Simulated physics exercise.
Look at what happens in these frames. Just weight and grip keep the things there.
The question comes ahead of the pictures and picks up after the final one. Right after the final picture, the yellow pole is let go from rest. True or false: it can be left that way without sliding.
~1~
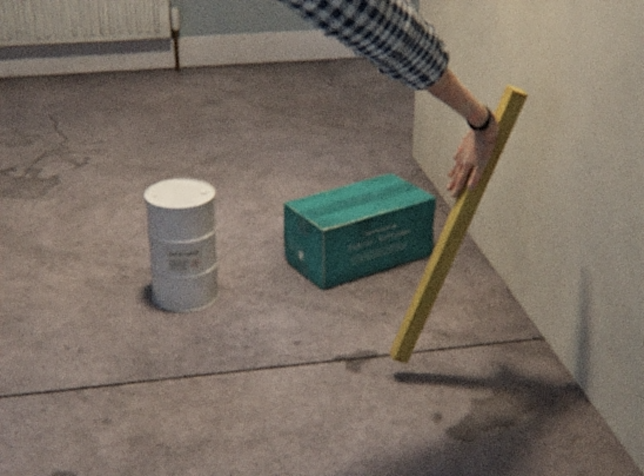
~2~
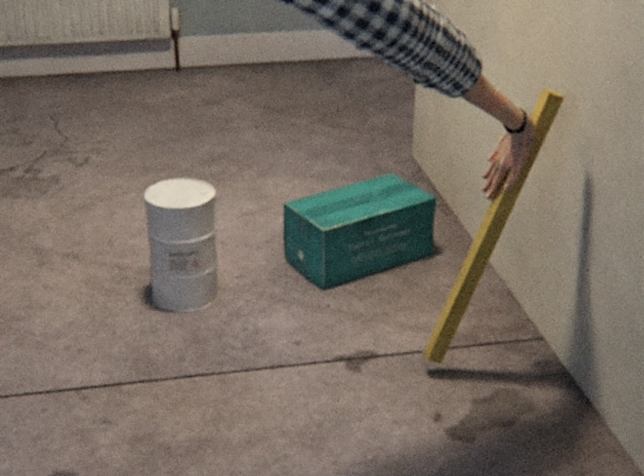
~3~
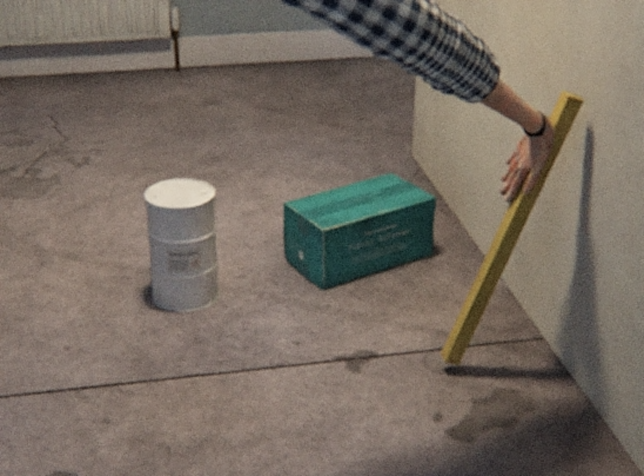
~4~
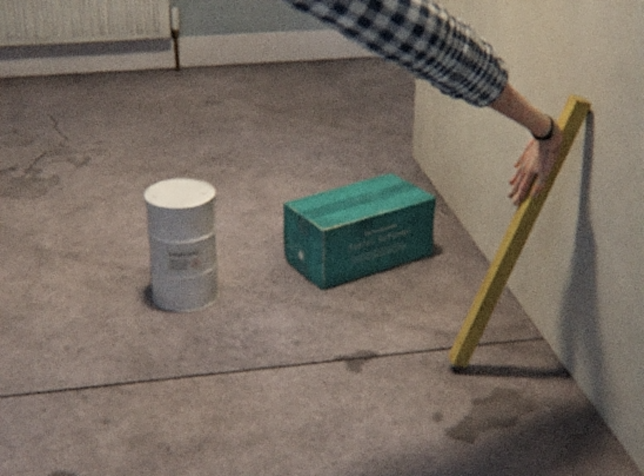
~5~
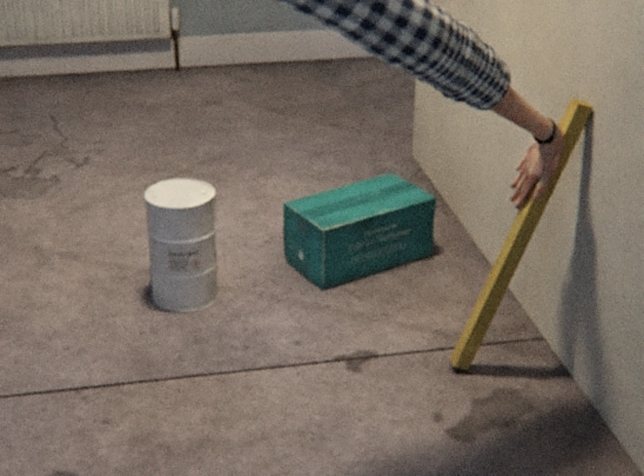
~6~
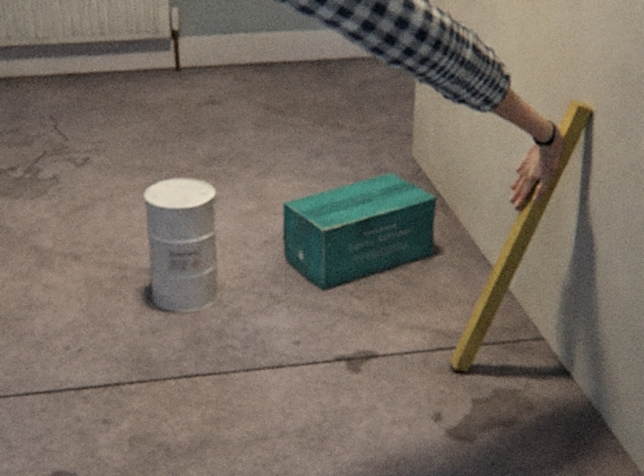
True.
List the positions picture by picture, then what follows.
Not yet at the wall; yellow pole (455, 231); white canister (183, 245), in the first frame.
Not yet at the wall; yellow pole (490, 232); white canister (183, 245), in the second frame.
Not yet at the wall; yellow pole (508, 234); white canister (183, 245), in the third frame.
Not yet at the wall; yellow pole (516, 237); white canister (183, 245), in the fourth frame.
Propped up under the hand; yellow pole (517, 241); white canister (183, 245), in the fifth frame.
Propped up under the hand; yellow pole (518, 242); white canister (183, 245), in the sixth frame.
Then, 0.40 s after the last picture, nothing has stirred.
Then, 0.90 s after the last picture, yellow pole resting near (518, 243).
At rest, all 3 in place. Seen from the same camera at the end, yellow pole near (518, 243). The pole remains leaning.
